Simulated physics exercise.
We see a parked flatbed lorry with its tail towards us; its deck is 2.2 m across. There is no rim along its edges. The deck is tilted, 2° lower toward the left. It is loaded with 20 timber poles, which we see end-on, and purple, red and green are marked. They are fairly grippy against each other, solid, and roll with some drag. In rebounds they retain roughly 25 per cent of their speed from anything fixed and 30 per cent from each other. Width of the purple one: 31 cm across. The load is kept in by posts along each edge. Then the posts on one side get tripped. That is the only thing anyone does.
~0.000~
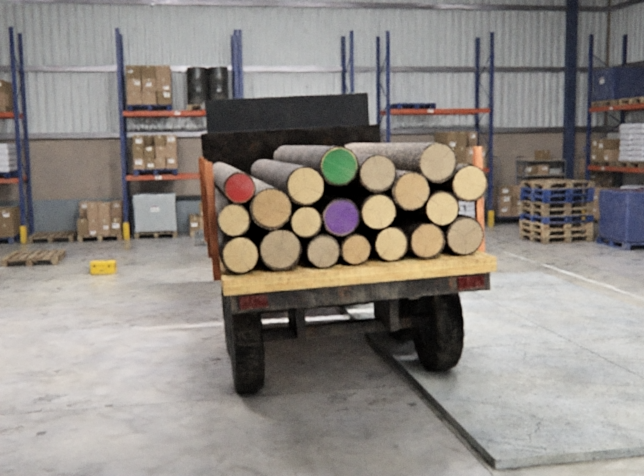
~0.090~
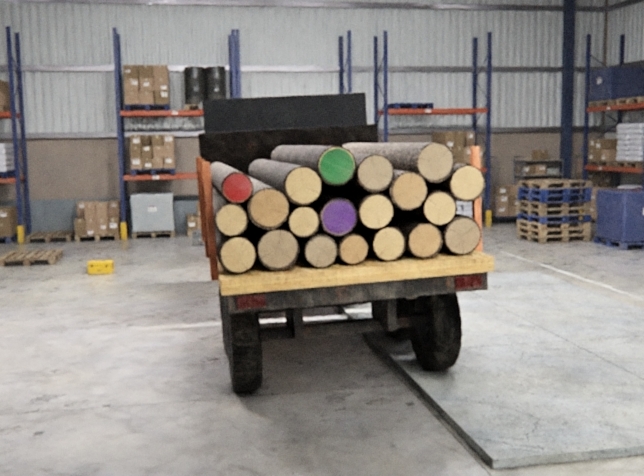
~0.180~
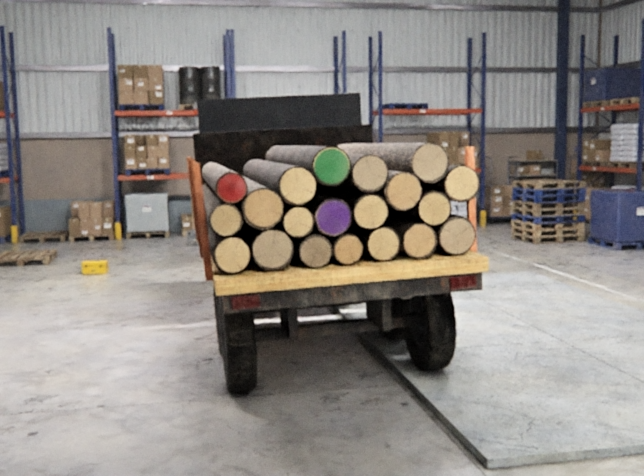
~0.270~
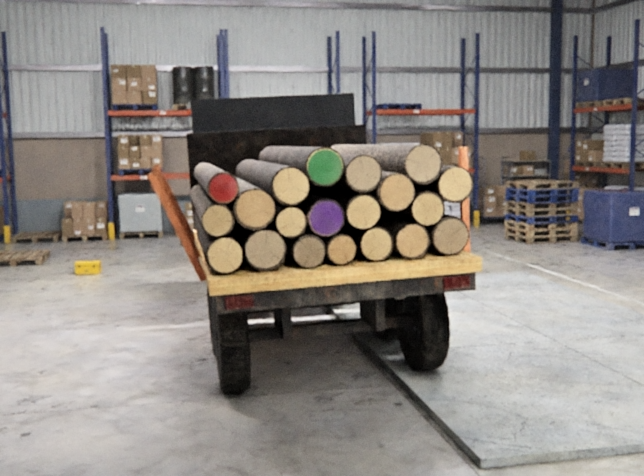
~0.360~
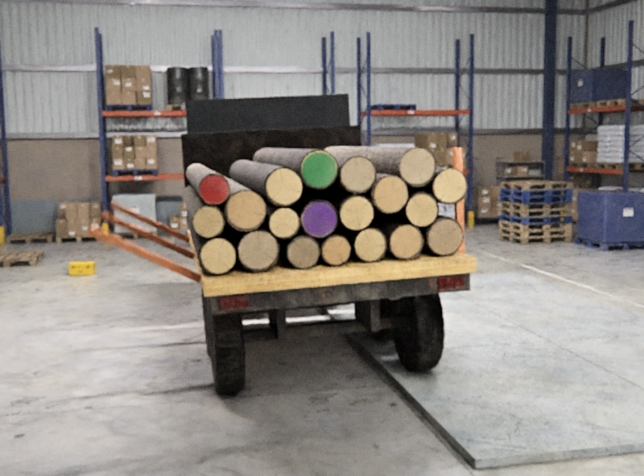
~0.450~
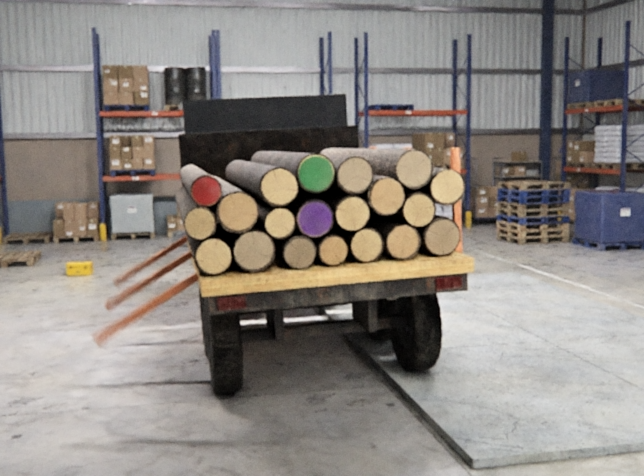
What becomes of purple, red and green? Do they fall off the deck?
Note: Purple comes off. Red comes off. Green comes off.
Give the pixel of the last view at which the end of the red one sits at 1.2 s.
Its near end sits close to (108, 389).
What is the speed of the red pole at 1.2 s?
1.5 m/s, roughly.
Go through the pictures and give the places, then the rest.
In the first frame, purple at (342, 218), red at (240, 188), green at (340, 166); both sides upright; the deck slopes 2° down to the left; 7 of the 20 make up the bottom layer.
In the second frame, purple at (340, 218), red at (238, 188), green at (337, 166); both sides upright.
In the third frame, purple at (334, 218), red at (232, 188), green at (332, 166); sides still shut.
In the fourth frame, purple at (327, 218), red at (224, 188), green at (326, 167); left posts out by 20°, tip at (153, 178).
In the fifth frame, purple at (320, 219), red at (214, 189), green at (320, 170); left posts out by 60°, tip at (94, 231).
In the sixth frame, purple at (316, 219), red at (206, 191), green at (317, 174); left posts out by 120°, tip at (100, 338).
After 1.2 s, purple is up on others, 80 cm from the left edge, rolling left; red is dropping off the left side; green is up on others, 90 cm from the left edge, rolling left; 4 gone from the deck.
After 2.1 s, purple is on the deck, 60 cm from the left edge, rolling left; red is down on the left; green is up on others, 70 cm from the left edge, rolling left; 6 gone from the deck.
After 3.1 s, purple is on the deck, 40 cm from the left edge, rolling left; red is down on the left; green is up on others, 50 cm from the left edge, rolling left; 8 gone from the deck.
After 4.3 s, purple is dropping off the left side; red is on the ground to the left; green is dropping off the left side; 10 gone from the deck.
At the end (8.9 s), purple is down on the left; red is down on the left; green is on the ground to the left; 13 gone from the deck.
